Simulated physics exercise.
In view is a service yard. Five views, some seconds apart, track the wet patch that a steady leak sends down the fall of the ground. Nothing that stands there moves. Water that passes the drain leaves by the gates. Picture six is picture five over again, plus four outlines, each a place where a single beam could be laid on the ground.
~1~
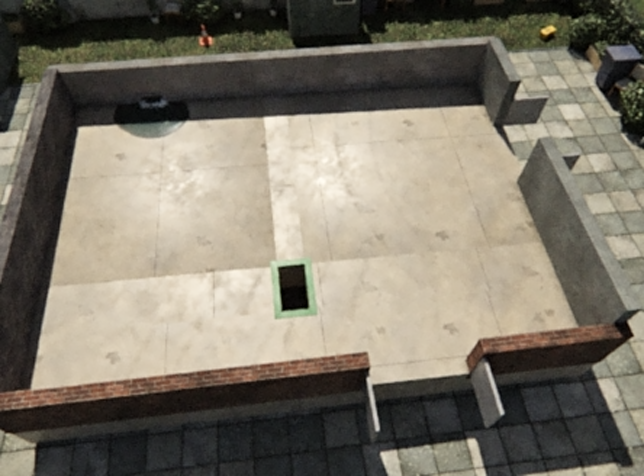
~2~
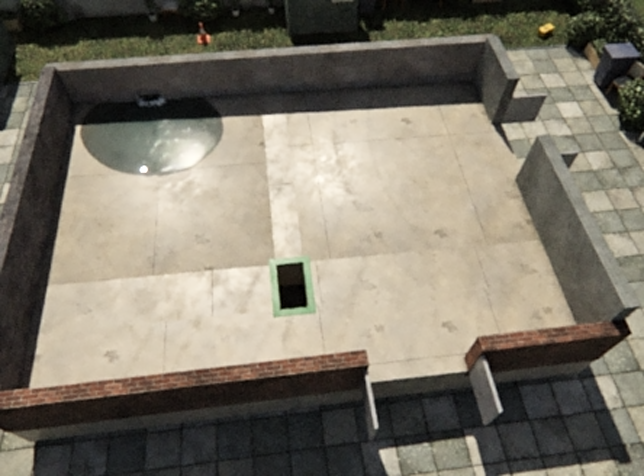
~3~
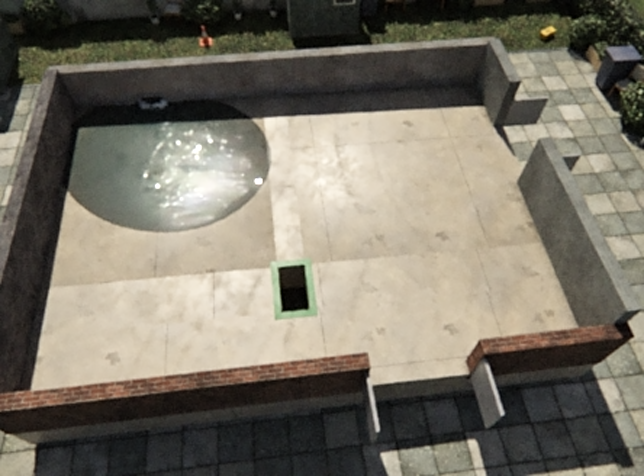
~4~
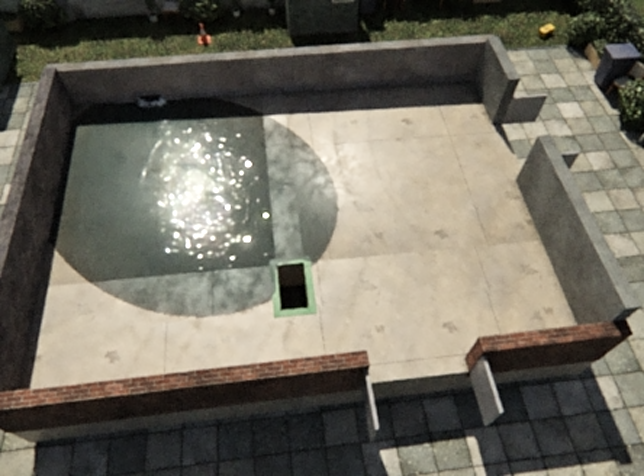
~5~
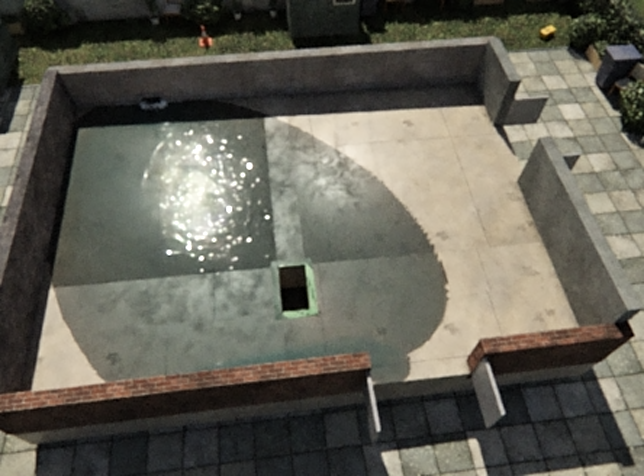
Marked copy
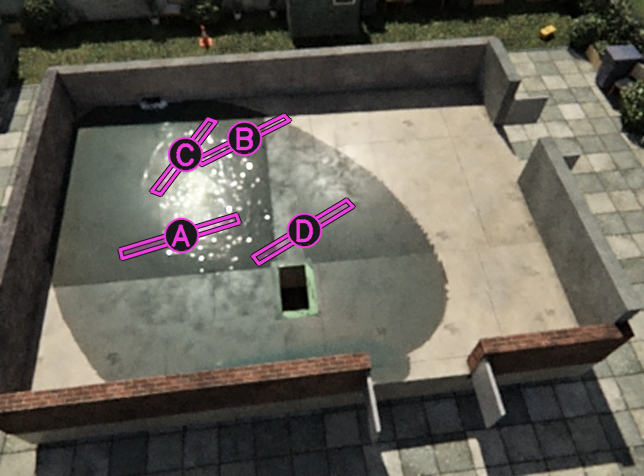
At the start, a small patch of water lies by the back wall at the upper left of a walled, paved yard. It spreads outward in a widening, glinting sheet, reaches the green-edged drain near the middle, then surrounds it and extends to the front brick wall, leaving the right side dry.
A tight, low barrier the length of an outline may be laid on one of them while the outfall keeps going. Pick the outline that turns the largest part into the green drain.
B is best.
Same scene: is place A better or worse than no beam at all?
Place A is worse.
In magenta, A from (121, 254) to (237, 218); B from (199, 161) to (286, 117); C from (156, 192) to (211, 120); D from (255, 260) to (349, 203).
Choosing A, about 5 % of the stream goes into the green drain, about 90 % out by the gates.
Choosing B, about 17 % of the stream goes into the green drain, about 74 % out by the gates.
Choosing C, about 6 % of the stream goes into the green drain, about 86 % out by the gates.
Choosing D, about 7 % of the stream goes into the green drain, about 86 % out by the gates.
